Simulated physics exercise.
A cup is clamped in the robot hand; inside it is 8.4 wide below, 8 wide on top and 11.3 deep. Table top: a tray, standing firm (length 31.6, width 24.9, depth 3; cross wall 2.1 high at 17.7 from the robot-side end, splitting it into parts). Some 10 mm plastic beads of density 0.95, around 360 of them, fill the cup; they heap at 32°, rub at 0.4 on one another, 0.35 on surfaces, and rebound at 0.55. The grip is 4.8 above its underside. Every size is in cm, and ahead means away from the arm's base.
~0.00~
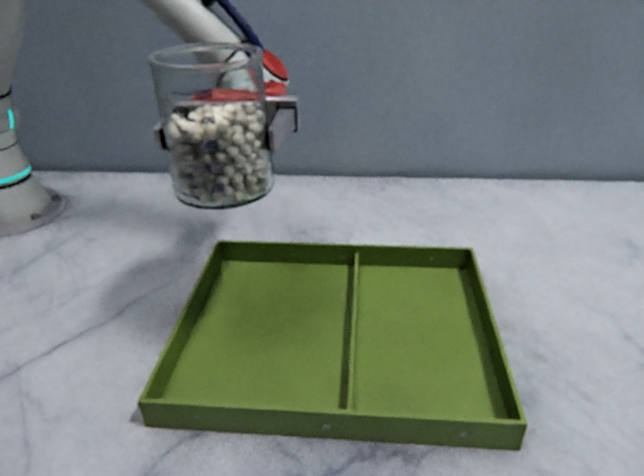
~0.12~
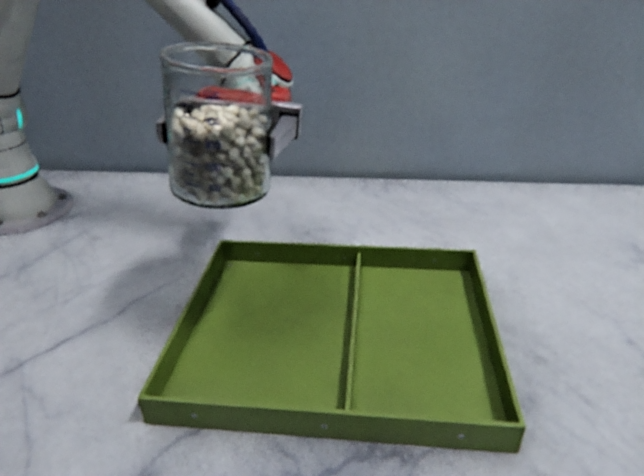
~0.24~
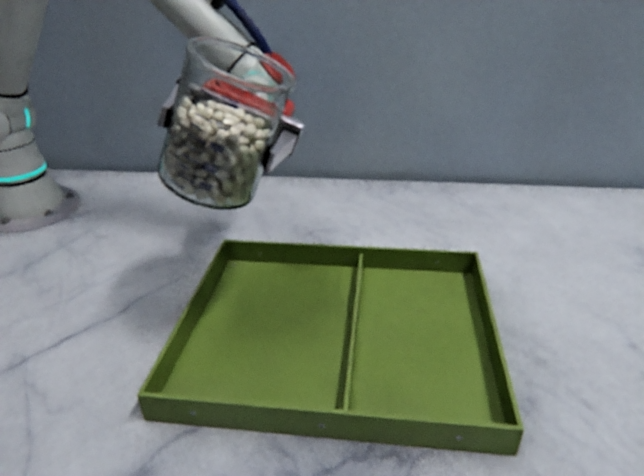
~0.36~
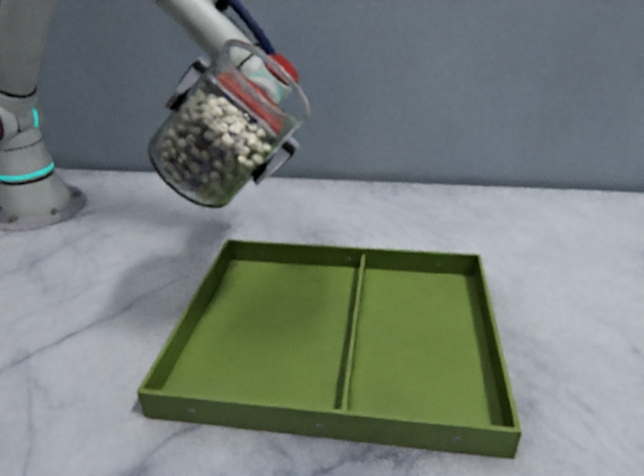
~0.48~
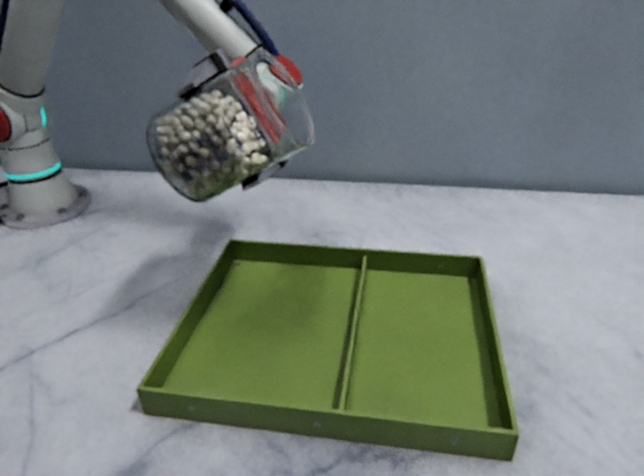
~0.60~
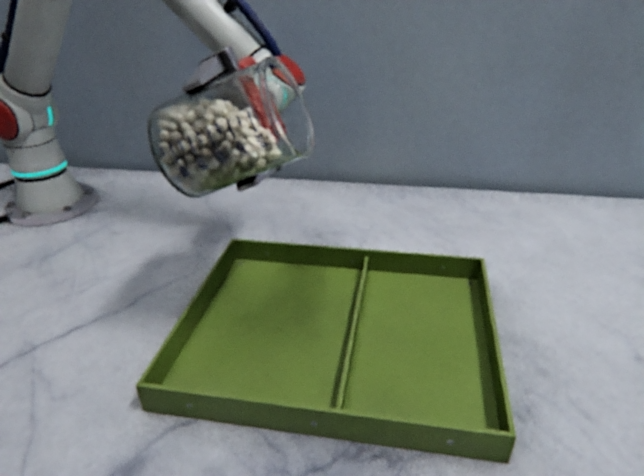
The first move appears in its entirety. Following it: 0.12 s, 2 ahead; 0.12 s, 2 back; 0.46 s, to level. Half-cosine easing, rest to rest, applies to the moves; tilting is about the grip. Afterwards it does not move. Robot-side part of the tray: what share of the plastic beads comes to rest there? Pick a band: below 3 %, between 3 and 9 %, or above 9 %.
The share falls below 3 %.
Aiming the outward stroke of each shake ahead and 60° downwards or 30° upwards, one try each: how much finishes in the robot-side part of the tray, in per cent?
First try about 0 %, second try about 0 %.
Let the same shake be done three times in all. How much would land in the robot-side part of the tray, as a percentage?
It would come to about 0 %.
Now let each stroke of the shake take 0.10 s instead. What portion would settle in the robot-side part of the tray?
Then about 0 per cent.
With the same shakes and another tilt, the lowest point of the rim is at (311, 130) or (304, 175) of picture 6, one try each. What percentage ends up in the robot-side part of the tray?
Roughly 0 per cent, then roughly 5 per cent.
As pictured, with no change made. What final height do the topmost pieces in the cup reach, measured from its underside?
Around 8.0 cm above the underside.
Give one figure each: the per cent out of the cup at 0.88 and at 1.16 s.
Roughly 0, then 0.
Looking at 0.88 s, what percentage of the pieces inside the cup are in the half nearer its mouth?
Near 25 %.
By 0.88 s, tilted 66° forward, highest piece 24 above the table; 361 in the cup.
By 1.16 s, tilted 14° forward, highest piece 27 above the table; 361 in the cup.
By 1.50 s, level, highest piece 26 above the table; 361 in the cup.
By 2.55 s, level, highest piece 26 above the table; 361 in the cup.
Final count, 361 in the cup. That is 0 % in the robot-side part of the tray.
